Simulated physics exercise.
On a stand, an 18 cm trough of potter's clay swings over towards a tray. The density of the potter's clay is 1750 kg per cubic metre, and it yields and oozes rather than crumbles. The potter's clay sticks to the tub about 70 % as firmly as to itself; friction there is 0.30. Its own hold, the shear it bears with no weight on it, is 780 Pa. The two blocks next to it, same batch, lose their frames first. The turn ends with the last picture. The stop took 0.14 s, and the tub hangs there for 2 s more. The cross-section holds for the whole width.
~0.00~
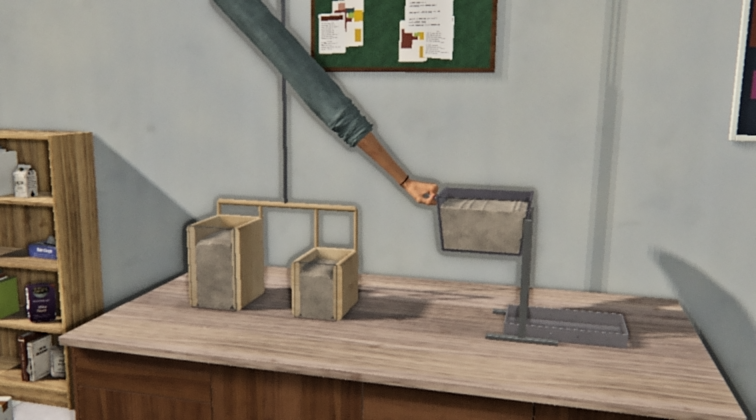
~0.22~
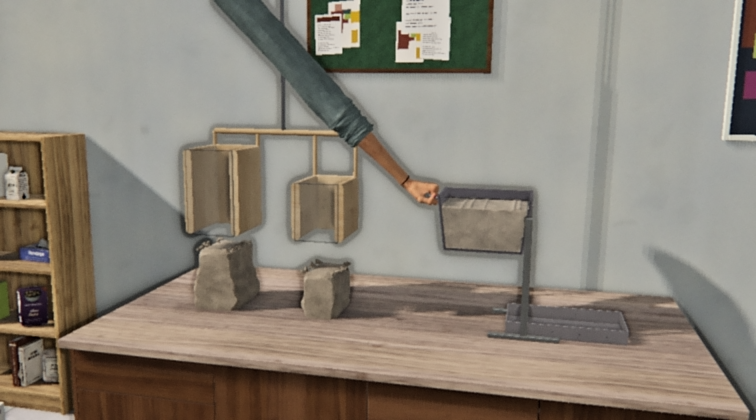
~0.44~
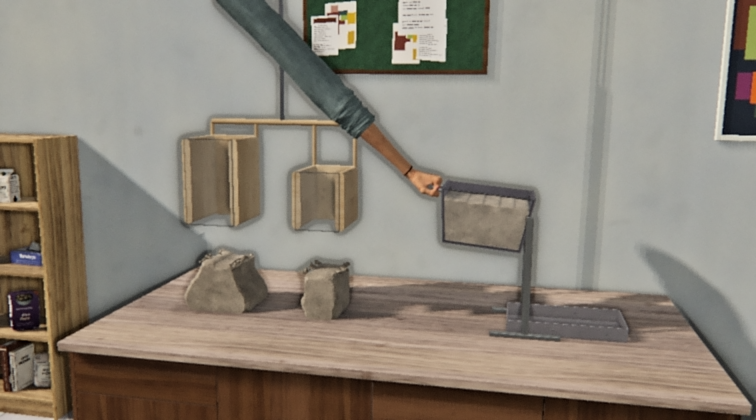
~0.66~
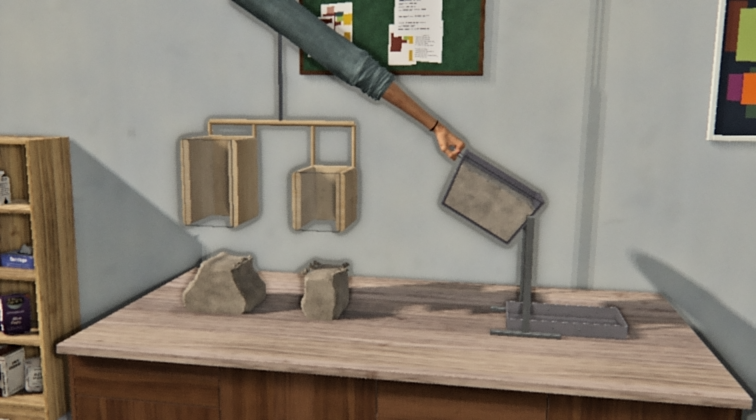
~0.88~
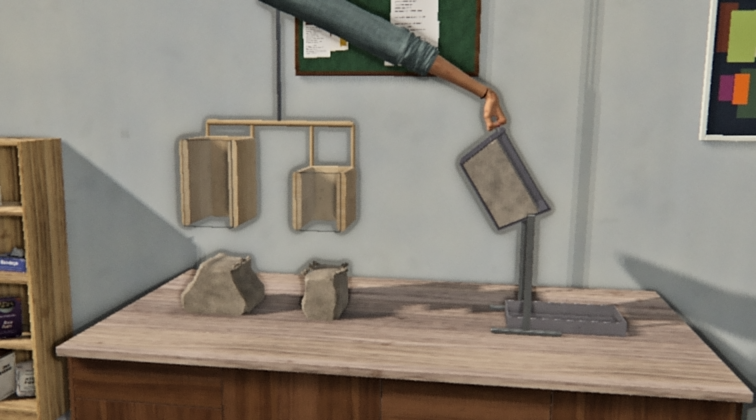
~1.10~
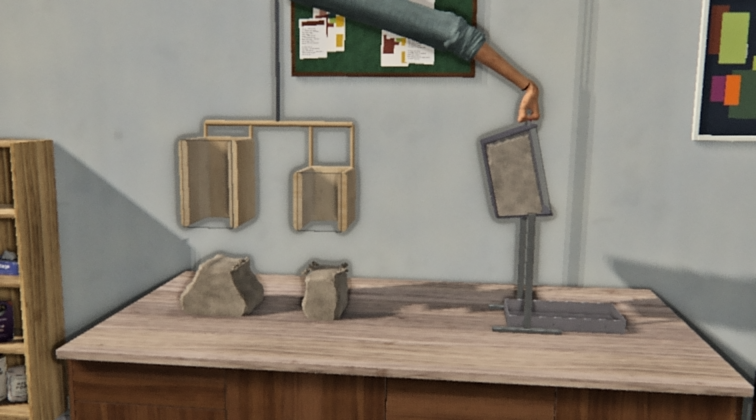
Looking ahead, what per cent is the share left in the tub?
Expect roughly 58 %.
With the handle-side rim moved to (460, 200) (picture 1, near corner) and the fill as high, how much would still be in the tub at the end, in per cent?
Then about 100 %.
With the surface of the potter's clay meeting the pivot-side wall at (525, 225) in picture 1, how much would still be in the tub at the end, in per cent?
Then about 100 %.
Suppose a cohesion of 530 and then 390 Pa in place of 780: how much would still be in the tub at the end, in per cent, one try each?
In that order: 55 %, 50 %.
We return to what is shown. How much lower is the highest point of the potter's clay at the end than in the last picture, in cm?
About 13 cm.
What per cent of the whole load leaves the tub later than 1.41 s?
Near 40 %.
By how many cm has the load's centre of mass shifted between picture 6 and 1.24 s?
Roughly 2 cm.
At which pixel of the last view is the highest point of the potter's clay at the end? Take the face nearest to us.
Near (499, 173).
After 1.24 s, the tub is at 78 degrees and holds 100 %.
After 1.41 s, the tub is at 78 degrees and holds 96 %.
After 1.58 s, the tub is at 78 degrees and holds 84 %.
After 1.75 s, the tub is at 78 degrees and holds 73 %.
After 3.10 s, the tub is at 78 degrees and holds 58 %.
